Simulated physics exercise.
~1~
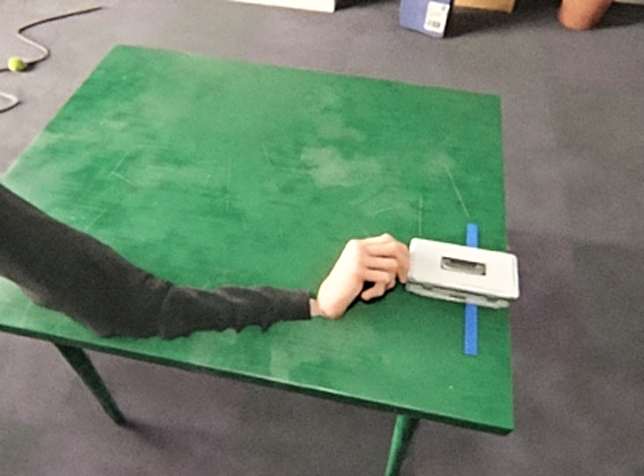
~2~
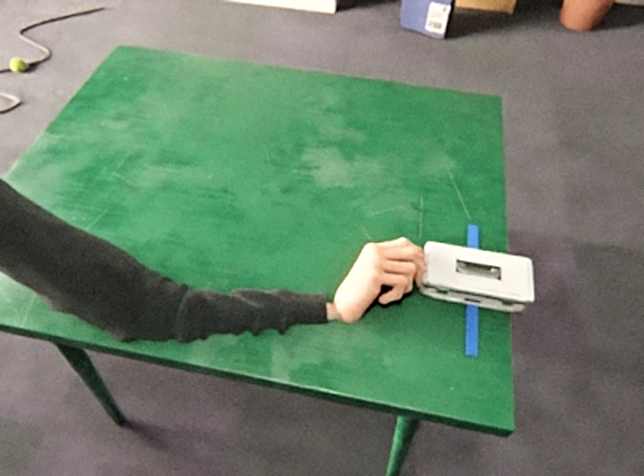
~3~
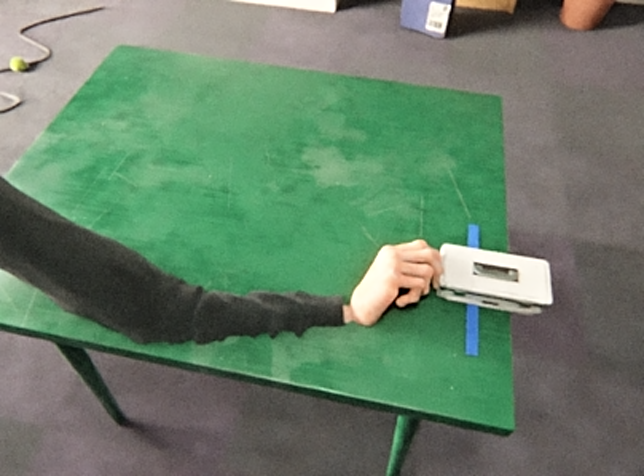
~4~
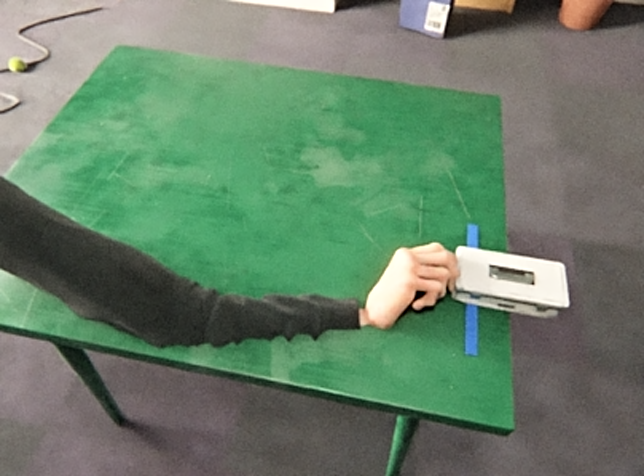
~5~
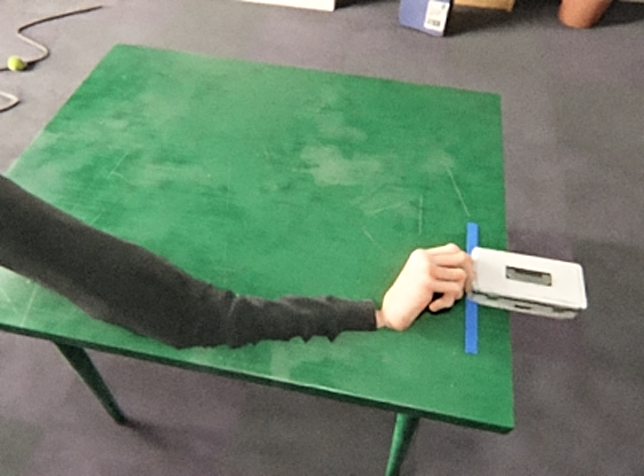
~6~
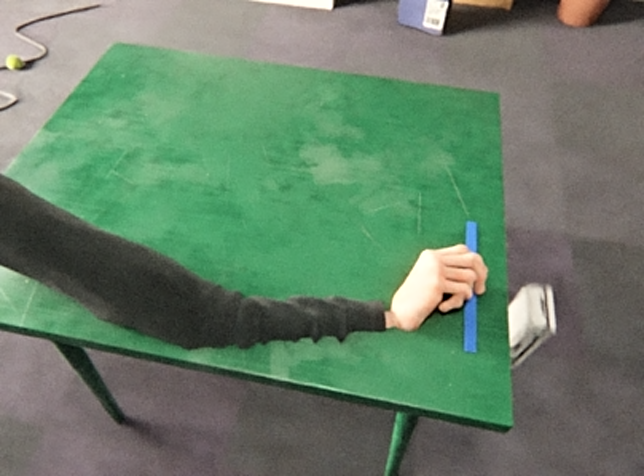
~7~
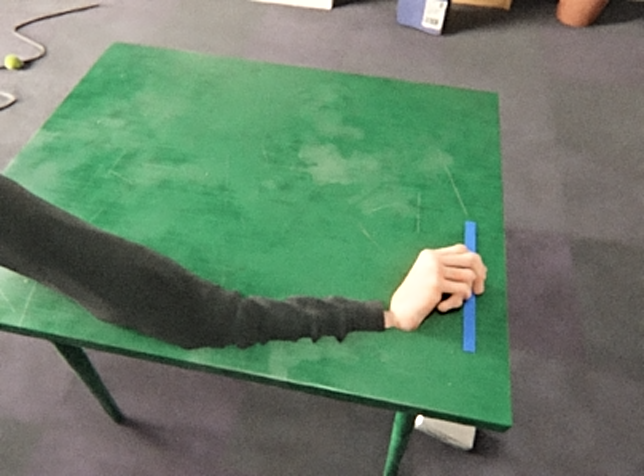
A white case is pushed right by a hand past blue tape and falls off the green table.
